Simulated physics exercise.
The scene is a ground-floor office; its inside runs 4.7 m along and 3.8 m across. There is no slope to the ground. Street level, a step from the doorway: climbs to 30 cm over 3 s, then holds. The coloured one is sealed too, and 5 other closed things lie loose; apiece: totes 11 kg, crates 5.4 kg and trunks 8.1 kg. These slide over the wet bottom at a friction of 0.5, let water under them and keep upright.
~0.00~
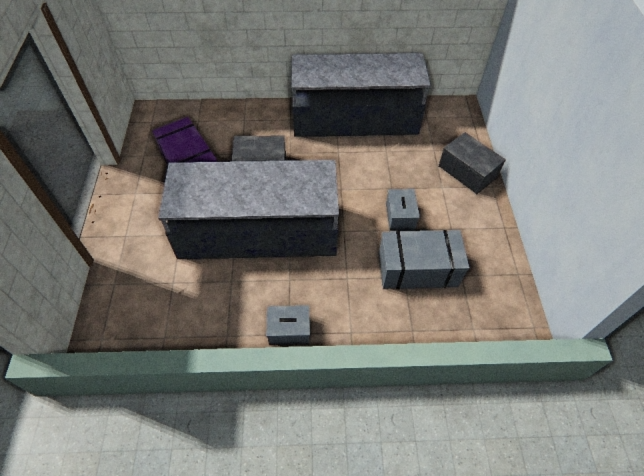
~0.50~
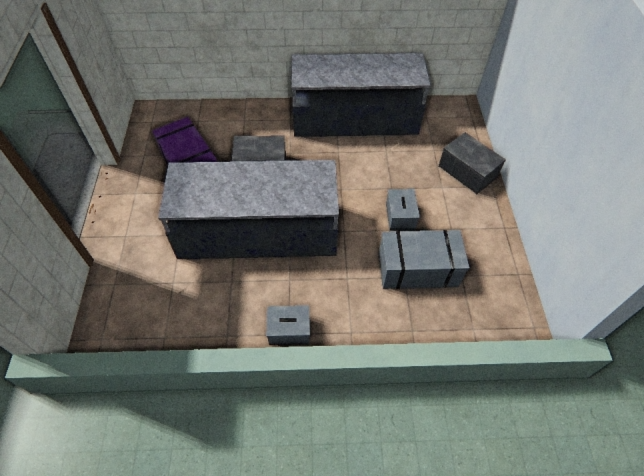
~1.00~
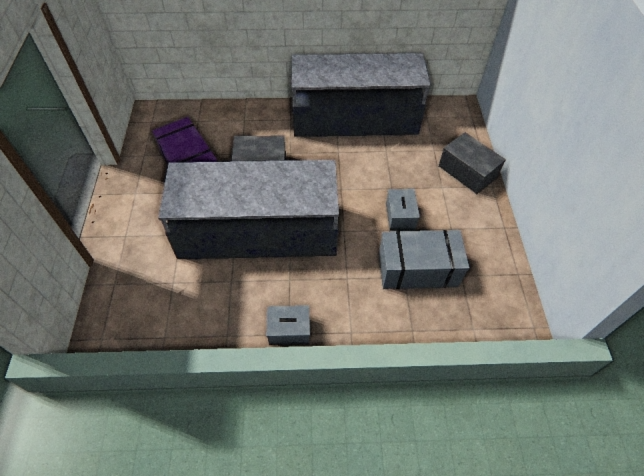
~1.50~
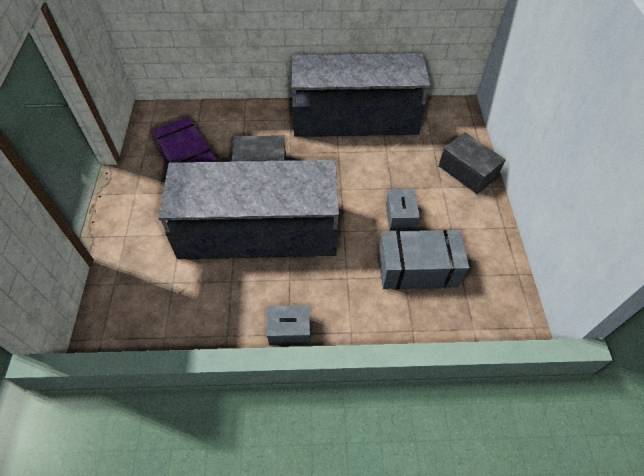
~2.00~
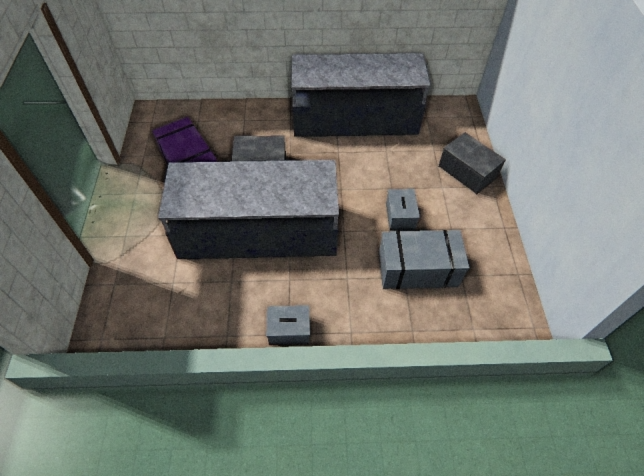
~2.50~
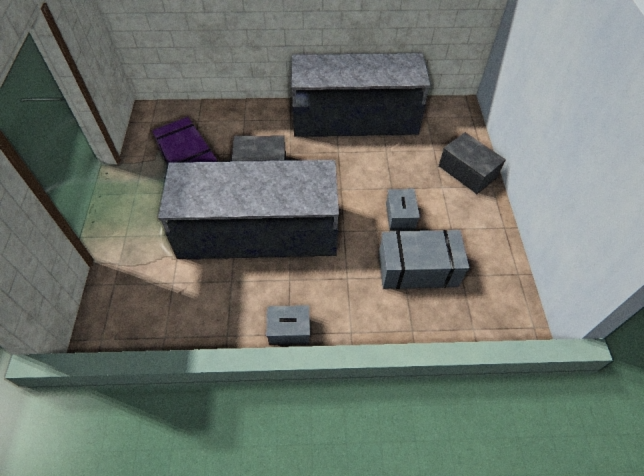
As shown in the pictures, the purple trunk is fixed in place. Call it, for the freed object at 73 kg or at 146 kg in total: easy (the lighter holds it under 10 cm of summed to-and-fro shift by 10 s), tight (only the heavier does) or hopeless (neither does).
Tight.
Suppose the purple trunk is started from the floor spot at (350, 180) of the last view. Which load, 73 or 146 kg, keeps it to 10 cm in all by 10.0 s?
Well, any option works.
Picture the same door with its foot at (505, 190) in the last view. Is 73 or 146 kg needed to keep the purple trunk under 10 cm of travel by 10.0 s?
If so, only the heavier one succeeds.
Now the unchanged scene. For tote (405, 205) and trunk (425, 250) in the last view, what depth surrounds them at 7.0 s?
Close to 6 and 5 centimetres.
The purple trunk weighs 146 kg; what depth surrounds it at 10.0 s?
Depth: Approx. 14 cm.
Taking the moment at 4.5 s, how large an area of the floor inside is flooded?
Roughly 8.0 m2.
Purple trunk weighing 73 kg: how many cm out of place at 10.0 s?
About 50 cm.
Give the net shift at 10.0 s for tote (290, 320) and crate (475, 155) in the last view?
200 cm, 60 cm.
After 3.5 s the purple trunk would be 11 cm from its start with 73 kg and 0 cm from its start with 146 kg; 11 cm of water round it then.
After 4.5 s the purple trunk would be 51 cm from its start with 73 kg and 0 cm from its start with 146 kg; 11 cm of water round it then.
After 7.0 s the purple trunk would be 52 cm from its start with 73 kg and 0 cm from its start with 146 kg; 12 cm of water round it then.
After 10.0 s the purple trunk would be 53 cm from its start with 73 kg and 0 cm from its start with 146 kg; 14 cm of water round it then.
